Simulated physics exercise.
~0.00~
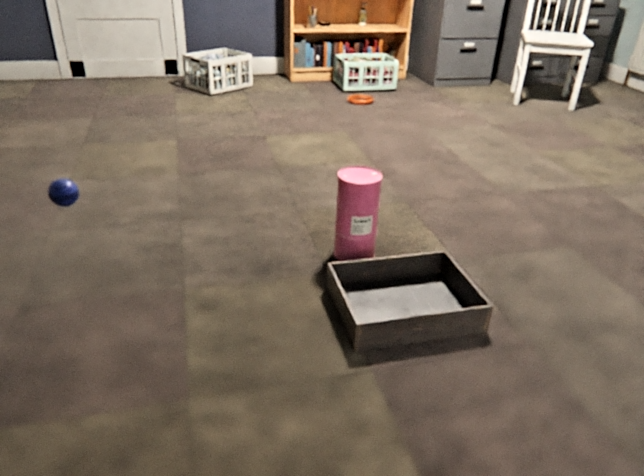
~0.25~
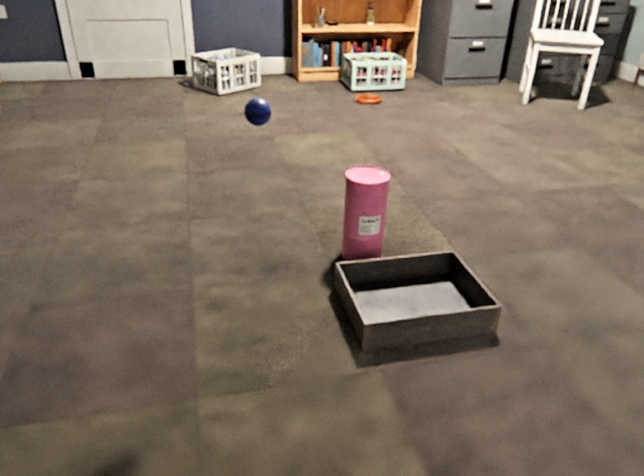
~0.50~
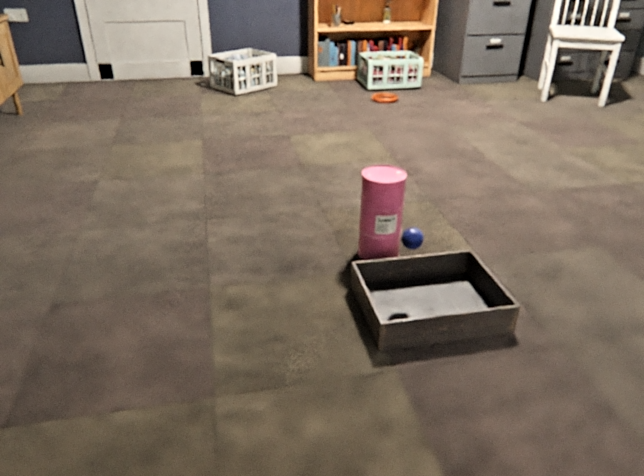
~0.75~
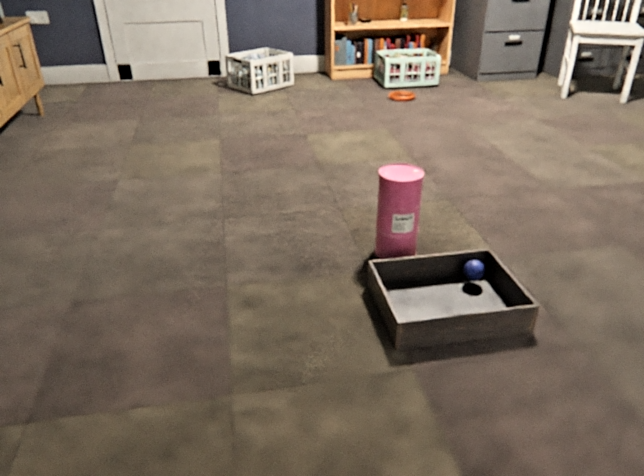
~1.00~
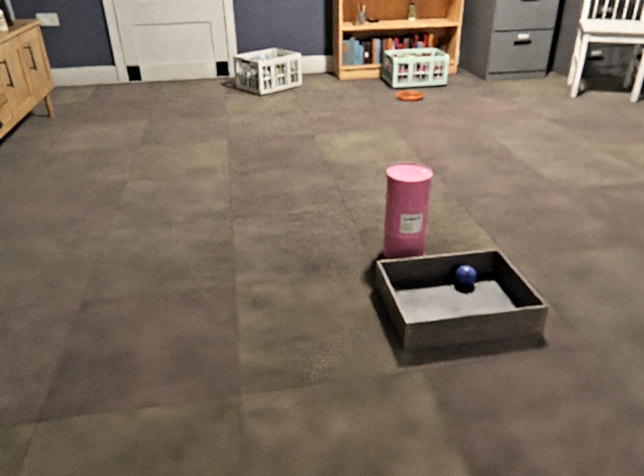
A blue ball flies right past a pink canister and ends inside an open box.
